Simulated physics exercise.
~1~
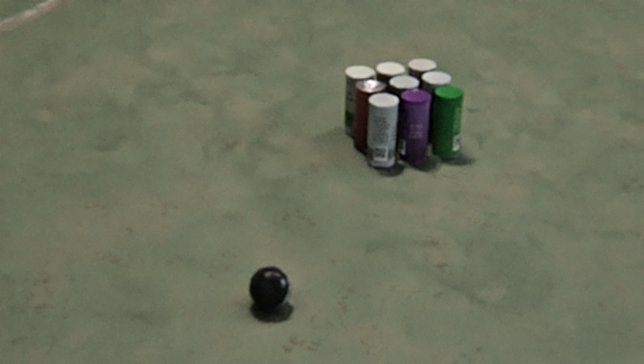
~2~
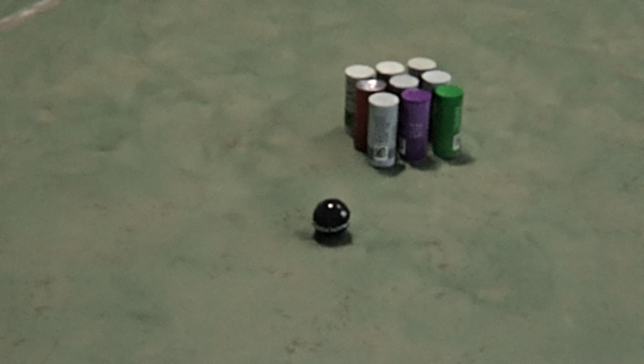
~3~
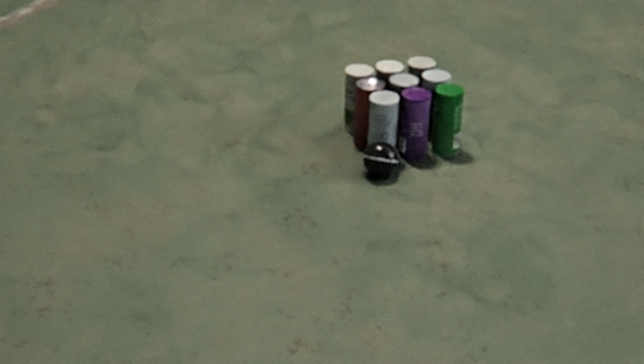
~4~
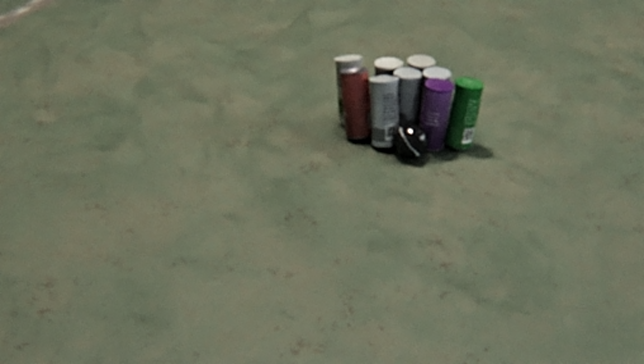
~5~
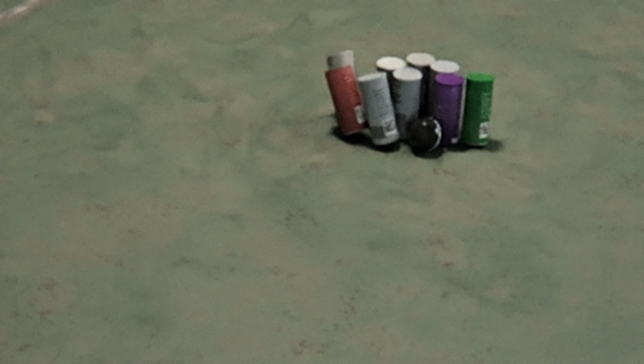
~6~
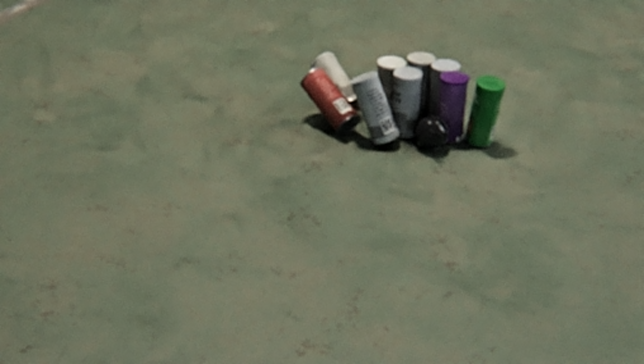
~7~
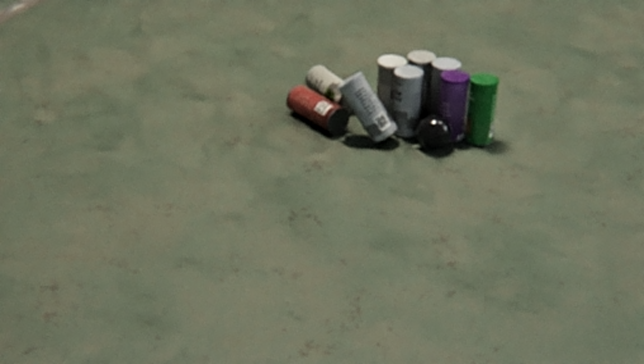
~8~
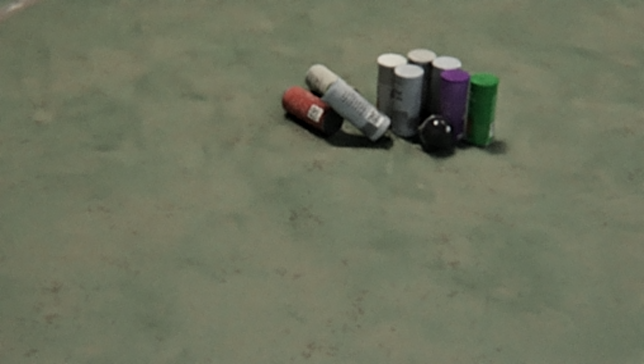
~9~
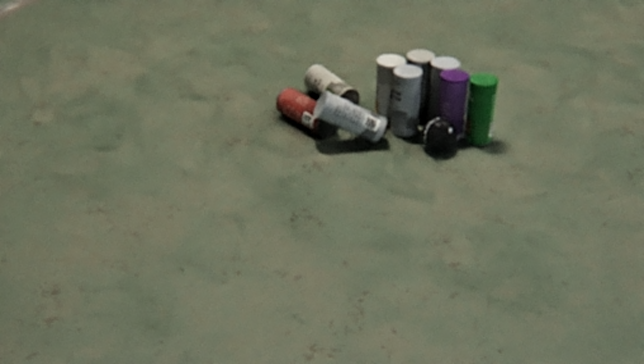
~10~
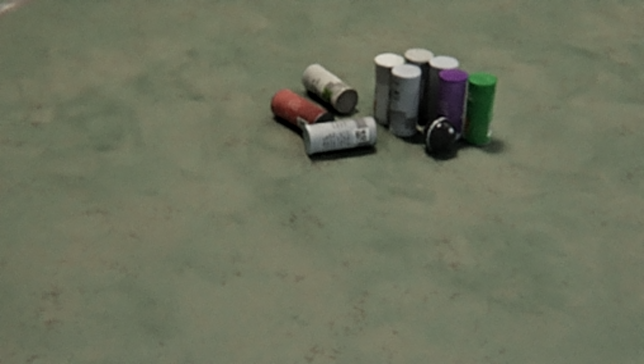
Tall canisters stand grouped until a black ball rolls in, toppling three on the left.
